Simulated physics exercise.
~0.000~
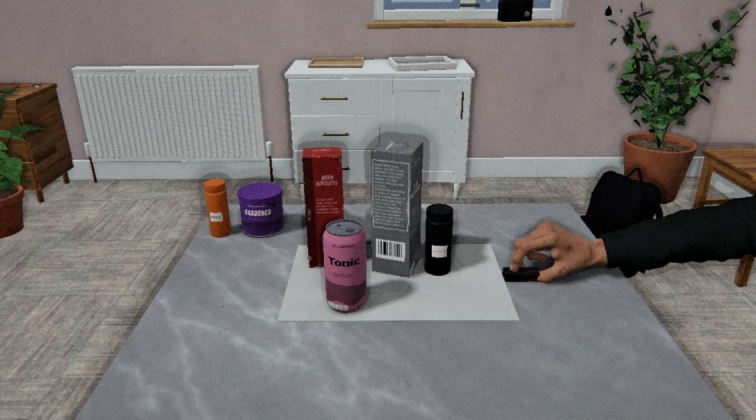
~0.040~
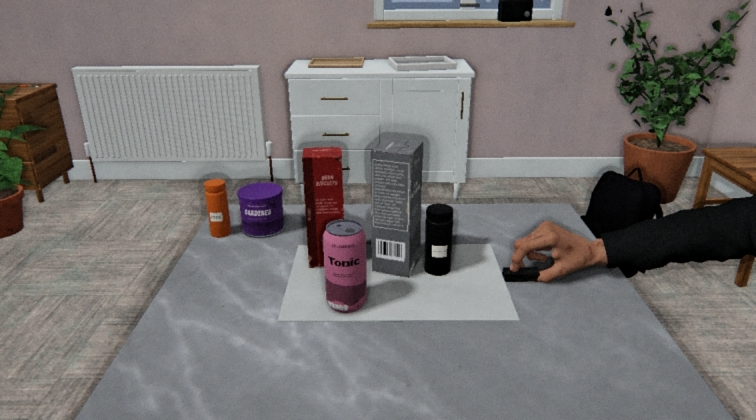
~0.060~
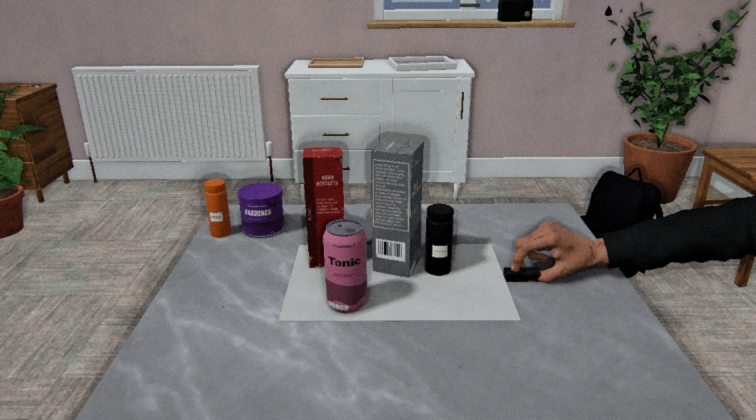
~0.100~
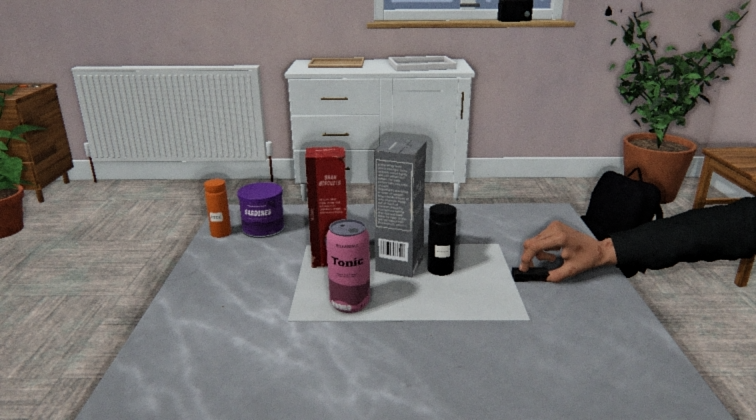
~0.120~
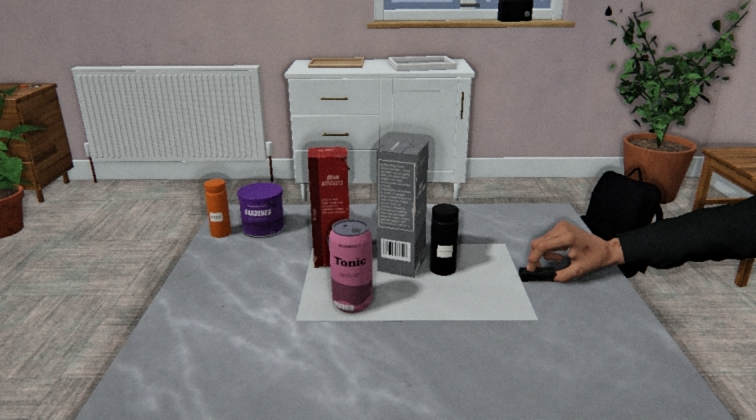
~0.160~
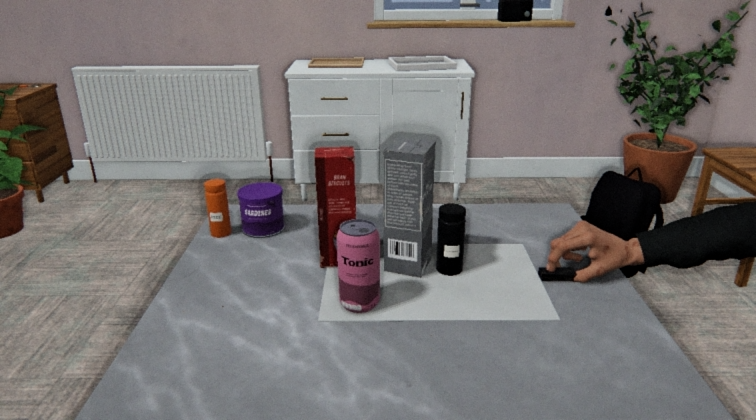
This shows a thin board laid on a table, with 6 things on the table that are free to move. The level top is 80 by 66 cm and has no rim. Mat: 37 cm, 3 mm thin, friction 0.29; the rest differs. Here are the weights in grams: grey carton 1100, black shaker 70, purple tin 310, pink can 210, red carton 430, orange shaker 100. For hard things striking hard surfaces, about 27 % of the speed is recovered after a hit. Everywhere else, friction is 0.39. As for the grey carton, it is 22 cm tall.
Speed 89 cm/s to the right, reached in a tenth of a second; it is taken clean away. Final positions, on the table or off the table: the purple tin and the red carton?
Purple tin - on, red carton - on.
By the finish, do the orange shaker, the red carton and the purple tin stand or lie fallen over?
Well, the orange shaker holds steady, the red carton tumbles down, and the purple tin holds steady.
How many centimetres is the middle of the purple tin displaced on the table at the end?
About 0 cm.
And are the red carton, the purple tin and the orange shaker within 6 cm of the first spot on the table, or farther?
First, the red carton is moved away; second, the purple tin stays in its position; third, the orange shaker stays in its position.
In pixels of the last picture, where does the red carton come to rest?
It ends near (450, 236).
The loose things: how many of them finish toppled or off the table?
4.
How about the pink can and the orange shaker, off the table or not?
The pink can finishes off the table; the orange shaker ends on the table.
Around 0.56 s, 42 cm of pull; red carton at 17° to upright near (388, 206); pink can shifted 33 cm; grey carton shifted 32 cm.
Around 0.86 s, 69 cm of pull; grey carton, black shaker and pink can now off the table; red carton at 37° to upright near (407, 207).
Finally (2.7 s), off the table, grey carton, black shaker and pink can; on their side or leaning hard on the table, red carton; the other 2 still in place (within 6 cm). Final places as that camera would see them, purple tin near (262, 210), red carton near (450, 236).
